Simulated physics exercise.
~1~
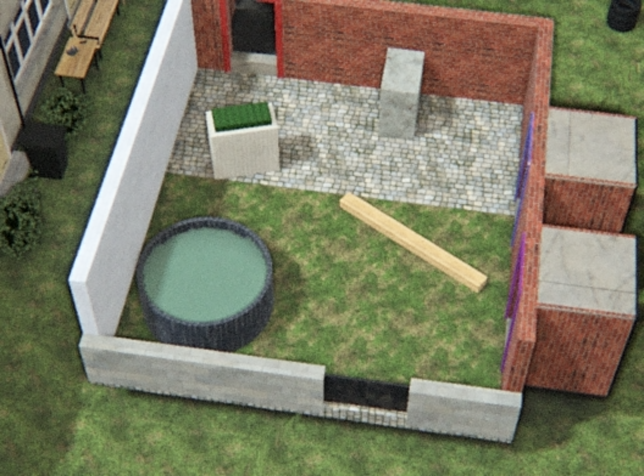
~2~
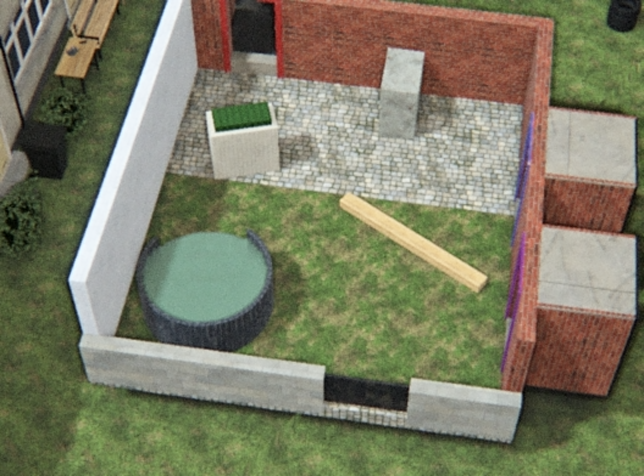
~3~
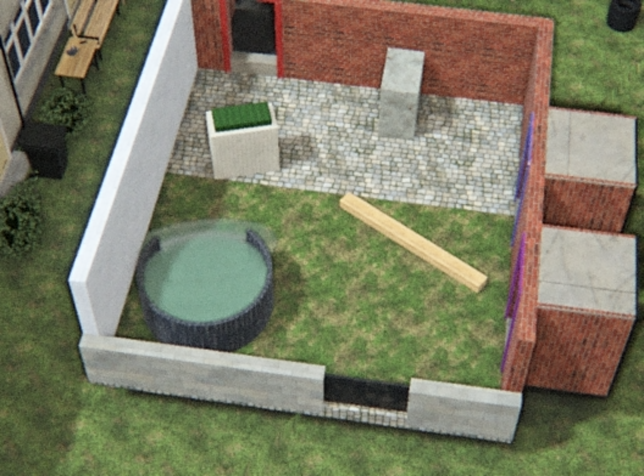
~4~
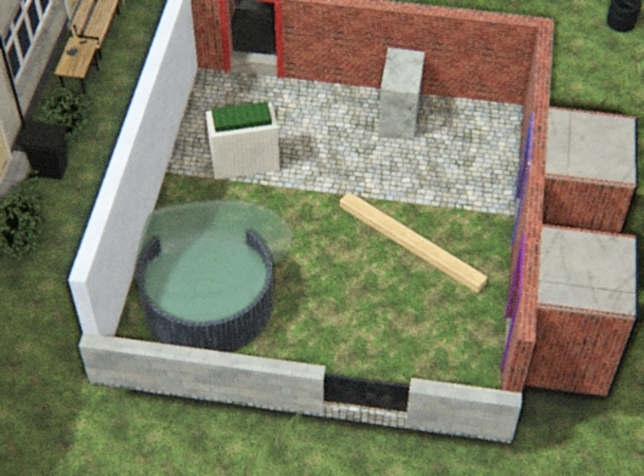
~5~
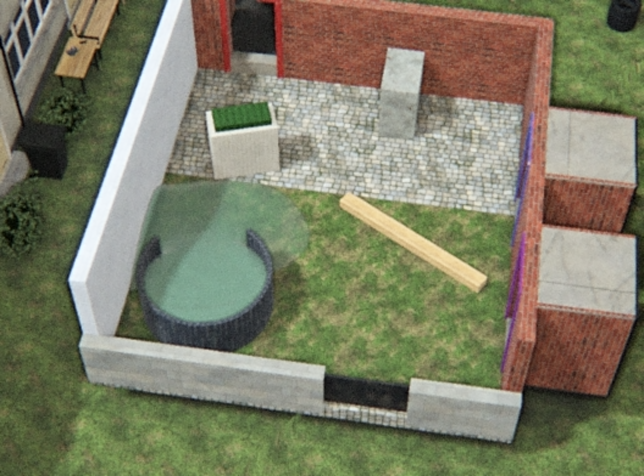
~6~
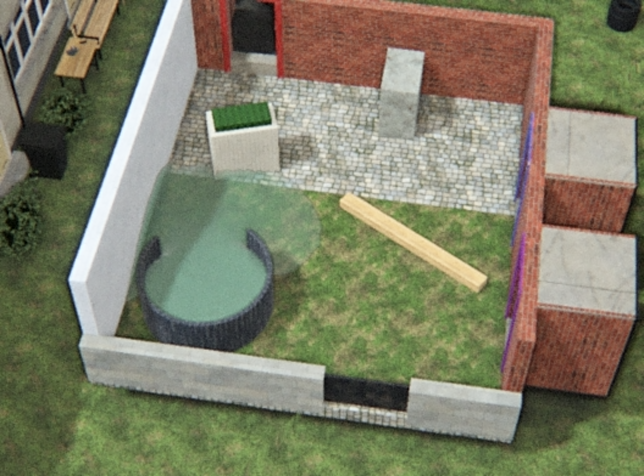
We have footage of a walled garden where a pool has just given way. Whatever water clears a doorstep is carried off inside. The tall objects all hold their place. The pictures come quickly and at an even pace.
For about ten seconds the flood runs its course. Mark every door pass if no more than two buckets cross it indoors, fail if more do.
Marks: Purple door pass, red door pass, blue door pass.
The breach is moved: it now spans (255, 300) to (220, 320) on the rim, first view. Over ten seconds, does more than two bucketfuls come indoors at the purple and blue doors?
Lab note: Purple door over threshold; blue door under threshold.
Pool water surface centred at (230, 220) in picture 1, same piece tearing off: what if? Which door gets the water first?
It is the door marked red.
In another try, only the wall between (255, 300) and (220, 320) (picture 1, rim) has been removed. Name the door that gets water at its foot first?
I'd say the purple-painted one.
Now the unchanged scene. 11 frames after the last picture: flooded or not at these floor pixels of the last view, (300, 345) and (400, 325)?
The first spot is bone-dry and the second bone-dry.
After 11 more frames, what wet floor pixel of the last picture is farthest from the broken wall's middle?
My pick would be pixel (385, 95).
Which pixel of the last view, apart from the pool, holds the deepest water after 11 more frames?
I'd point to (197, 74).
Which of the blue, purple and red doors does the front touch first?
My pick is the red door.
A moment on, water covers 25 % of the floor; the purple door not reached, the red door not reached, the blue door not reached.
Next, water covers 40 % of the floor; the purple door not reached, the red door wet at the sill, nothing in, the blue door not reached.
Then, water covers 65 % of the floor; the purple door not reached, the red door wet at the sill, nothing in, the blue door not reached.
Later, water covers 85 % of the floor; the purple door not reached, the red door wet at the sill, nothing in, the blue door wet at the sill, nothing in.
In the end, water covers 95 % of the floor; the purple door wet at the sill, nothing in, the red door wet at the sill, nothing in, the blue door wet at the sill, nothing in.
